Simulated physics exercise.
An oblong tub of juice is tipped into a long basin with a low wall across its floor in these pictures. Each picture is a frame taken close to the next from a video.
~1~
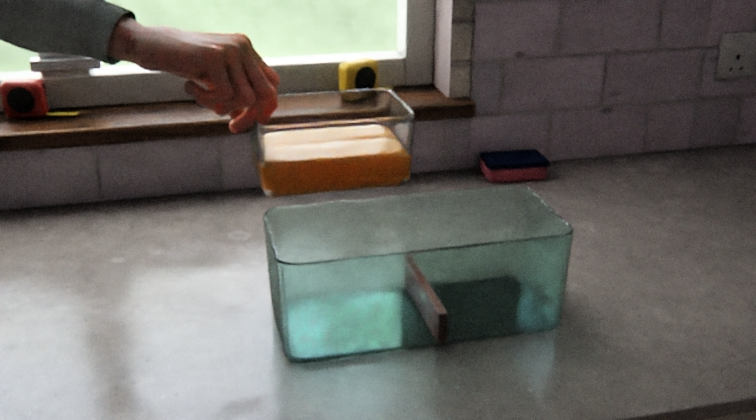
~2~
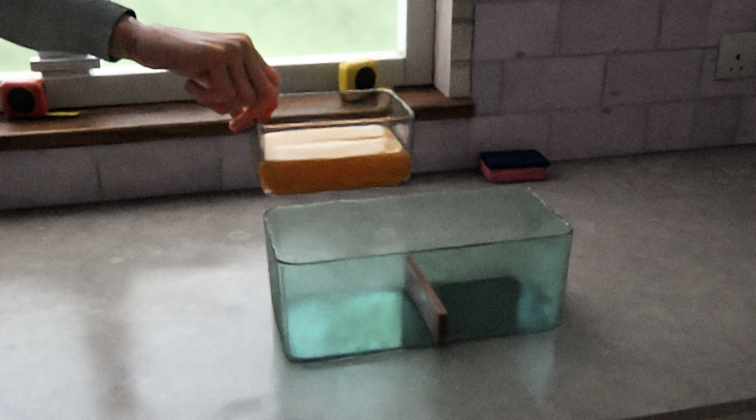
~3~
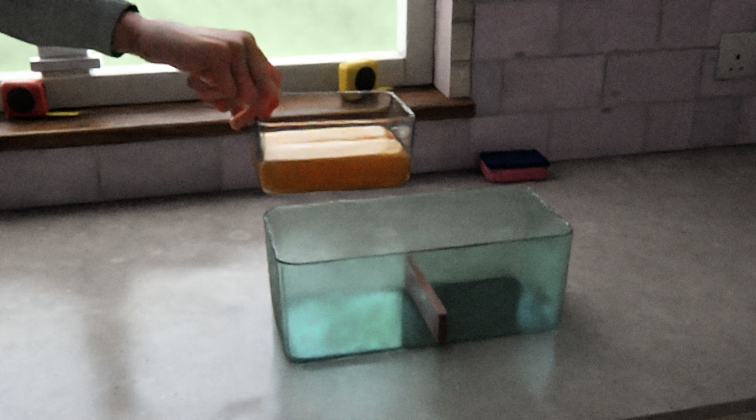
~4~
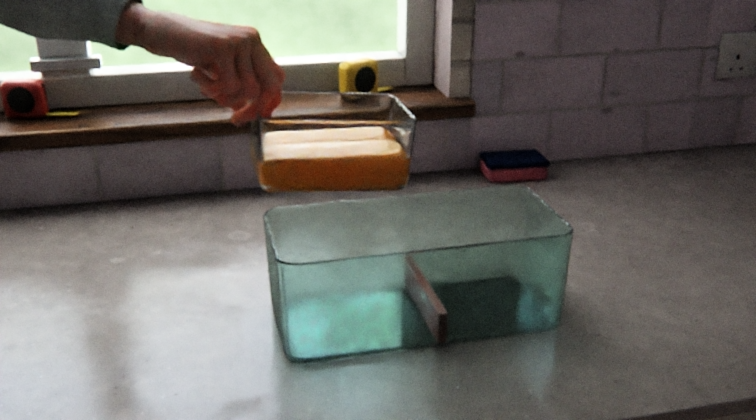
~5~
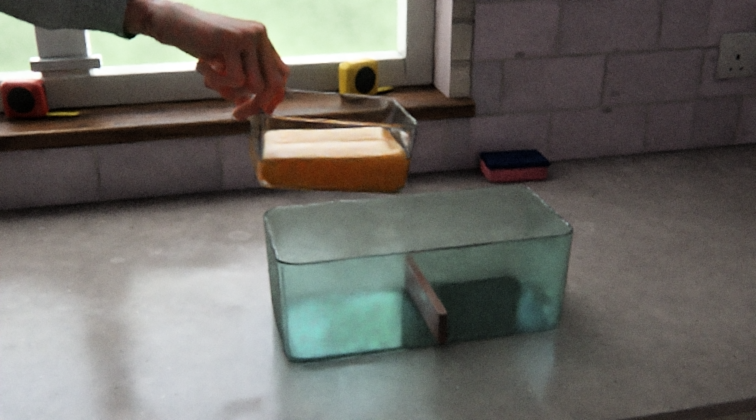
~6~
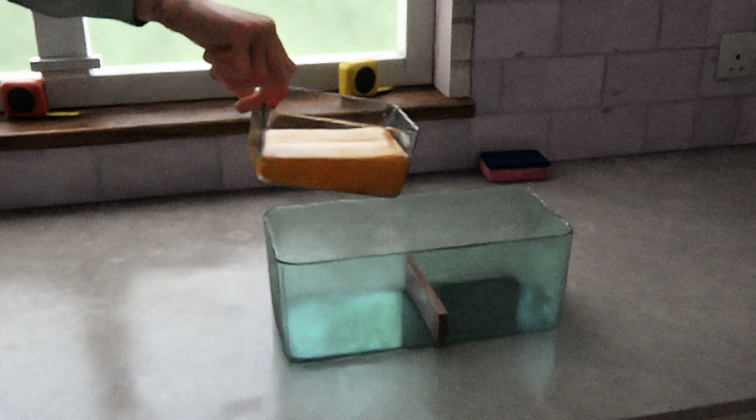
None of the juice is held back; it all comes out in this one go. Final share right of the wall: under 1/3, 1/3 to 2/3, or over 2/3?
Well, the amount right of the wall reaches a third without passing two thirds.
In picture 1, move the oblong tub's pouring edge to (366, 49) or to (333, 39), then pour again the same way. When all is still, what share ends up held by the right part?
Estimate, in order: 30 and 5 per cent.
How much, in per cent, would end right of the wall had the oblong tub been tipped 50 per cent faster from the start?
About 50 per cent would end up there.
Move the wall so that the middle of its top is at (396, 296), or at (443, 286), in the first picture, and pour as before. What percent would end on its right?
Case 1: 75 %; case 2: 30 %.
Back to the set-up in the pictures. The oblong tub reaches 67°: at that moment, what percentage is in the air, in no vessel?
That works out near 30 percent.
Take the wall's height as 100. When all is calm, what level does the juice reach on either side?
Left about 30, right about 40.
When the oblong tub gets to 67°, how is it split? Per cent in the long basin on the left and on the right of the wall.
The left part holds 0 percent and the right part 10 percent.
A moment on, the oblong tub is tipped part way and 59 per cent is still to pour, 1 is left of the wall and 11 right of it.
Next, the oblong tub is tipped right over and 15 per cent is still to pour, 28 is left of the wall and 51 right of it.
Then the oblong tub is tipped right over and 1 per cent is still to pour, 47 is left of the wall and 52 right of it.
Later the oblong tub is tipped right over and 0 per cent is still to pour, 48 is left of the wall and 52 right of it.
In the end 48 per cent lies left of the wall, 52 right of it and 0 outside.
